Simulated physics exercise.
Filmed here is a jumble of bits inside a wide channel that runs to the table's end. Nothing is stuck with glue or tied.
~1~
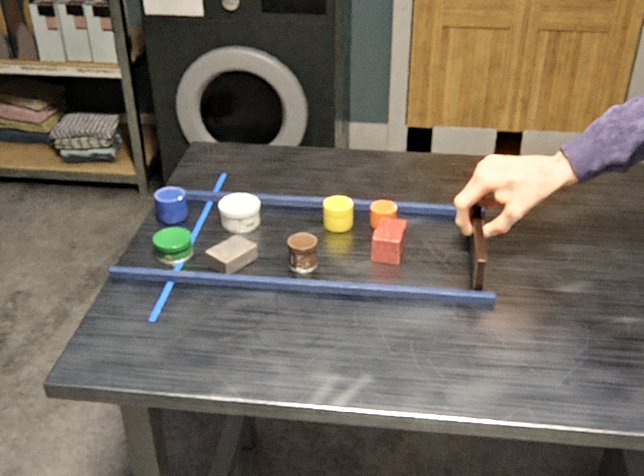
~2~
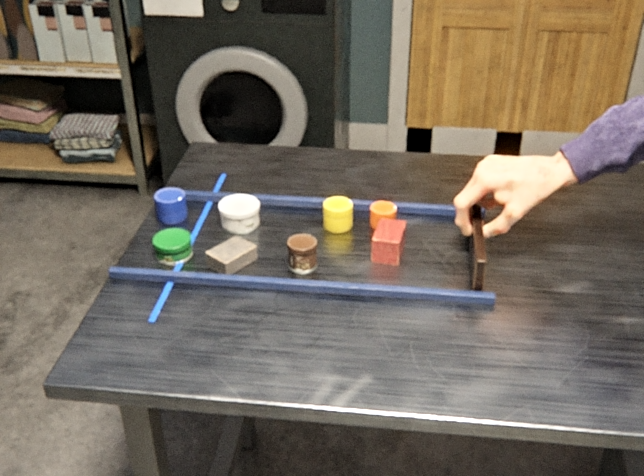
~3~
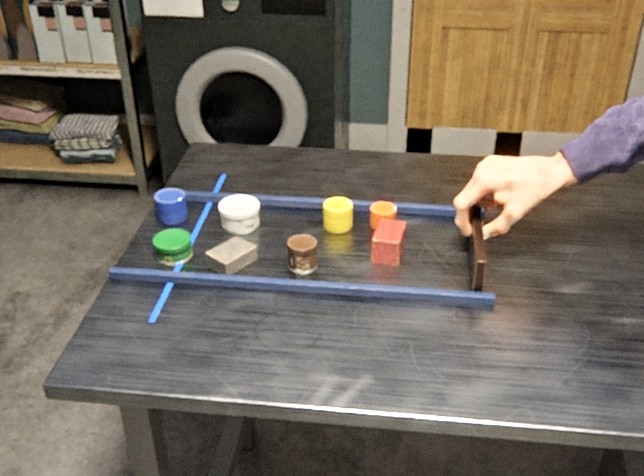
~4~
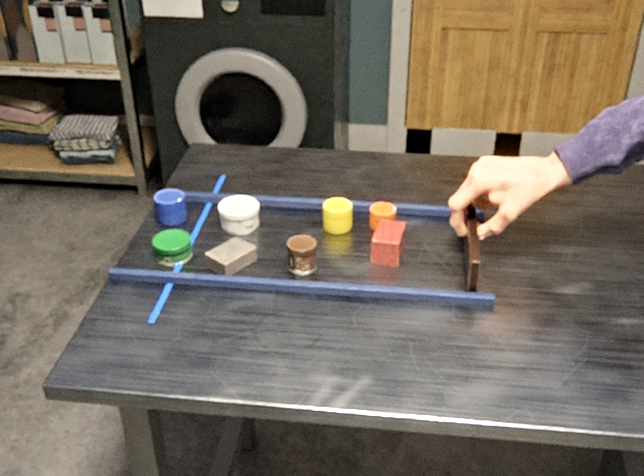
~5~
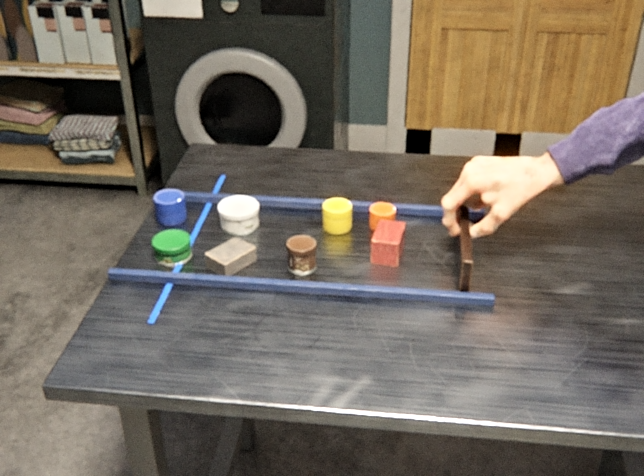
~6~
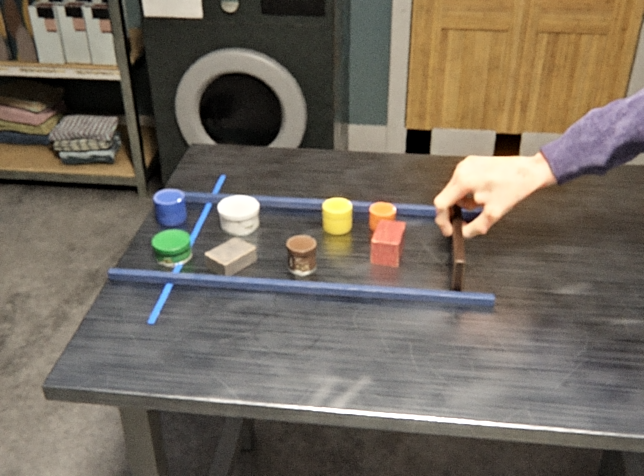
A hand sliding a dark upright board slightly left between blue rails, toward a red block and scattered colourful tins that stay still.
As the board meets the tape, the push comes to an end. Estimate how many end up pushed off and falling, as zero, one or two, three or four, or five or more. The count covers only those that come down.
One or two end up falling off.
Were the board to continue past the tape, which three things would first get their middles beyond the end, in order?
The blue lid goes first, followed by the green tin and then the white tin.
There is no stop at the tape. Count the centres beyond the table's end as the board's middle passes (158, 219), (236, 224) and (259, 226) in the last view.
4, 0 and 0.
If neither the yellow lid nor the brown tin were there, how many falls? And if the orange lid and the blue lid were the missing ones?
In order, the numbers are 1 and 1.
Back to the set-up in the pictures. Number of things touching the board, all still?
It is in contact with 4.
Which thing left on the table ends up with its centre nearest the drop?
That would be the white tin.
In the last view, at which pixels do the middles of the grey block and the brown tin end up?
First at (136, 254); second at (166, 250).
A little later, none off yet; blue lid at rest near (170, 207); green tin at rest near (172, 248); white tin at rest near (239, 216).
Next, none off yet; blue lid moving near (165, 207); green tin shifted a little near (155, 247); white tin shifted about its own width near (196, 214).
When it is over, the number that fall off is one or two; down, green tin and blue lid.
